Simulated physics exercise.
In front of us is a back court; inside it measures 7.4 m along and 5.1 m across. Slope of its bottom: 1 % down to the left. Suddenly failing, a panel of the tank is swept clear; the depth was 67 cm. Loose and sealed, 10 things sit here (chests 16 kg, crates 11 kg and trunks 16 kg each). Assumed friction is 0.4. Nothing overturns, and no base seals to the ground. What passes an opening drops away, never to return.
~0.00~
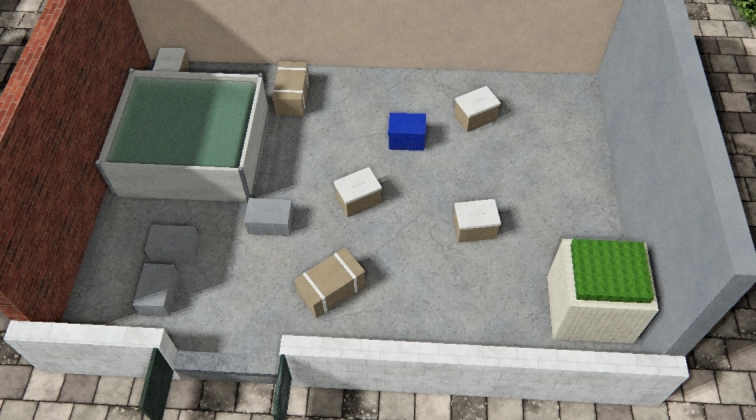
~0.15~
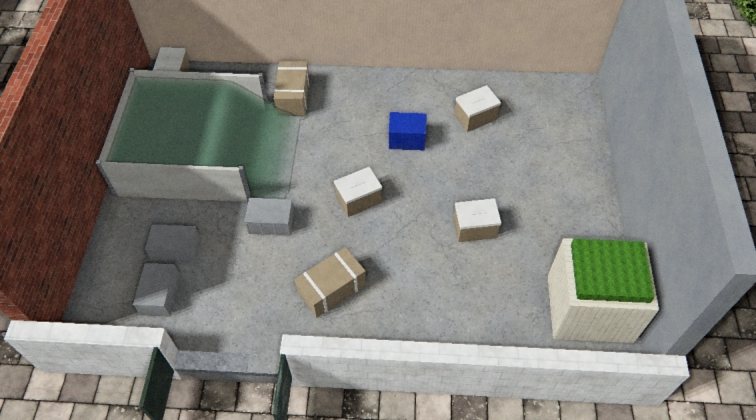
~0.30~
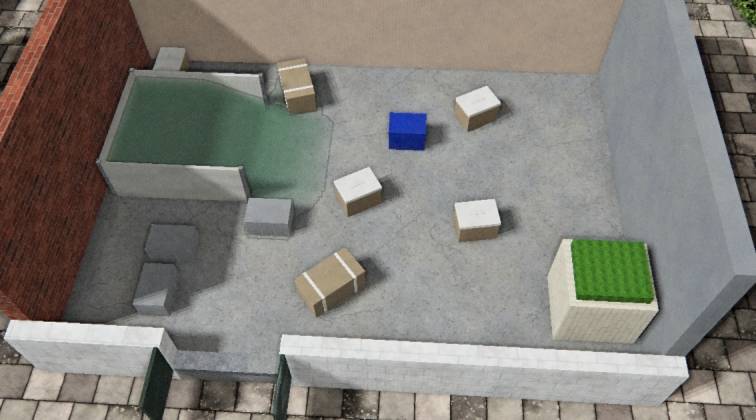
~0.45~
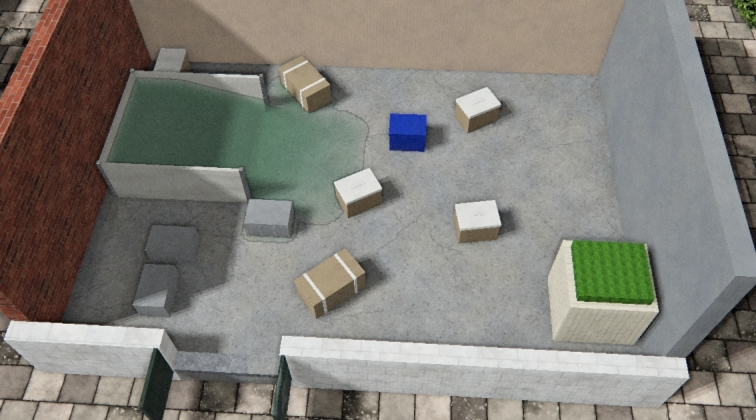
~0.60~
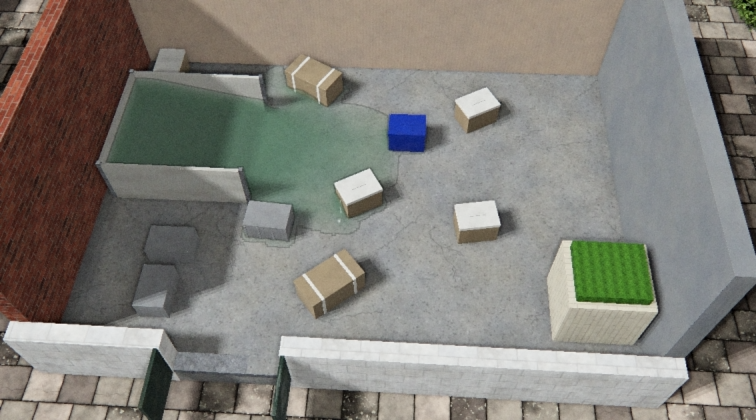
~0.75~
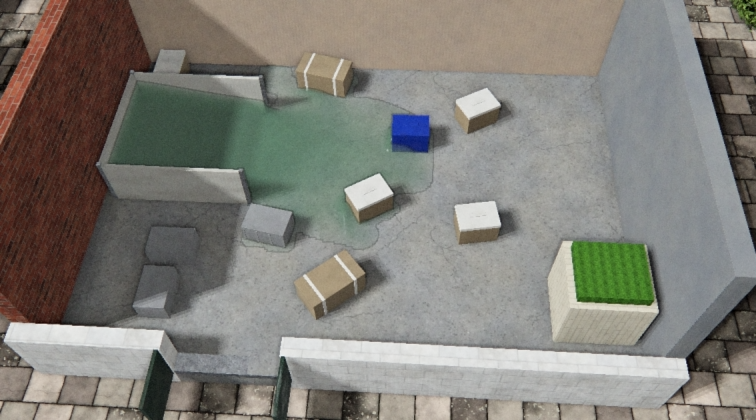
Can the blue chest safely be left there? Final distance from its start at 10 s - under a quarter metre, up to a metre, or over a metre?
Long shift.
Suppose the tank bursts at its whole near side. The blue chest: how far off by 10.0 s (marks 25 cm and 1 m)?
Had it gone that way, the blue chest would sit tight.
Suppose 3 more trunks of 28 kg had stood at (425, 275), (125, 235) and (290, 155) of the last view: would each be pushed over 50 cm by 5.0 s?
In sequence: Goes beyond; stays within; goes beyond.
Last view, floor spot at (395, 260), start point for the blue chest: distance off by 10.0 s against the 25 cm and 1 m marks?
From that spot, it is pushed far off.
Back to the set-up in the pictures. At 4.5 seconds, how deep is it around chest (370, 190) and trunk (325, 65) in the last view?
Some 14 cm at the first, some 4 cm at the second.
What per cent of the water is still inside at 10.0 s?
96 %.
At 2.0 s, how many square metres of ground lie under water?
Roughly 24 m2 of it is wet.
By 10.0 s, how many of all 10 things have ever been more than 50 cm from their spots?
By my tally, 9.
After 2.0 s the blue chest is near (544, 130), 2.0 m from its start, aground; 0 of 10 are out; 0 afloat.
After 4.5 s the blue chest is near (534, 172), 2.0 m from its start, afloat; 0 of 10 are out; 4 afloat.
After 7.0 s the blue chest is near (364, 217), 1.8 m from its start, afloat; 0 of 10 are out; 5 afloat.
After 10.0 s the blue chest is near (166, 240), 3.8 m from its start, afloat; 0 of 10 are out; 7 afloat.
